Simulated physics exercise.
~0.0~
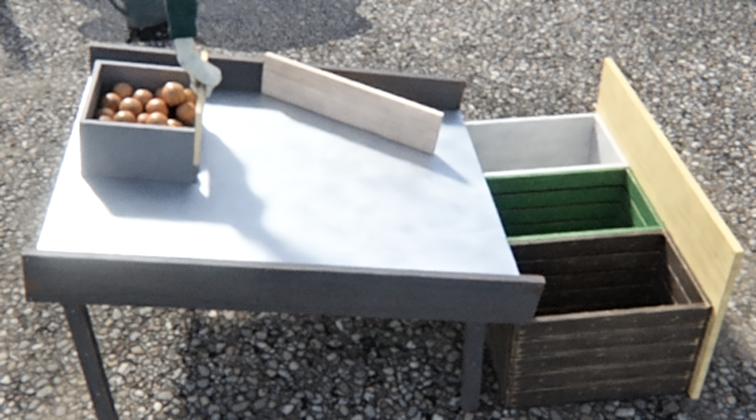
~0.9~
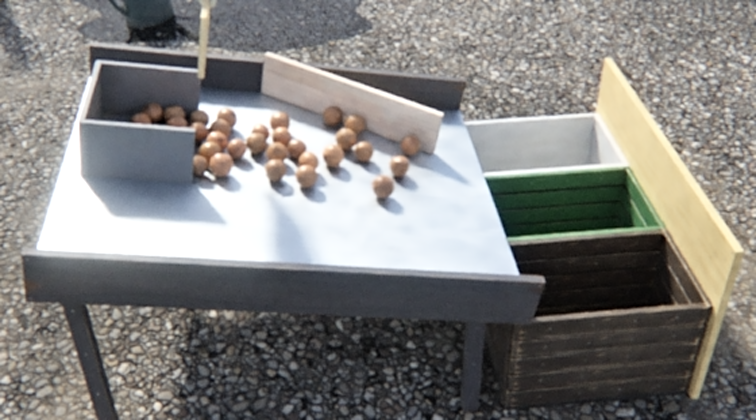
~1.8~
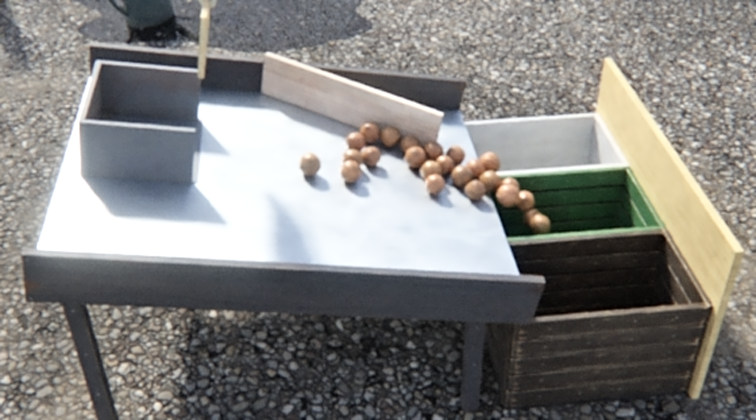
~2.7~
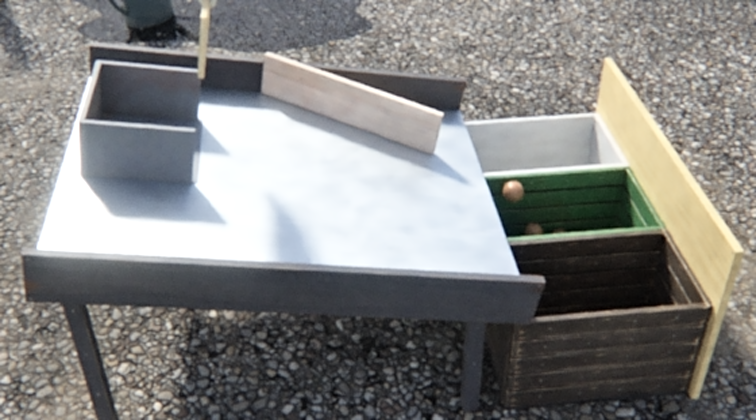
At first, a grey pen full of brown balls stands at the upper left of a sloping table, while a gloved hand holds the gate at its right side. The gate lifts clear, and the balls spill out, spreading rightward across the pale surface. Some travel near the angled wooden board as the pen empties. The loose crowd then gathers toward the right edge, with a few stragglers behind, and the leading balls drop into the green tote. By the end, the table and pen are bare, and a couple of balls show inside the green tote, between the white bin and black tub.
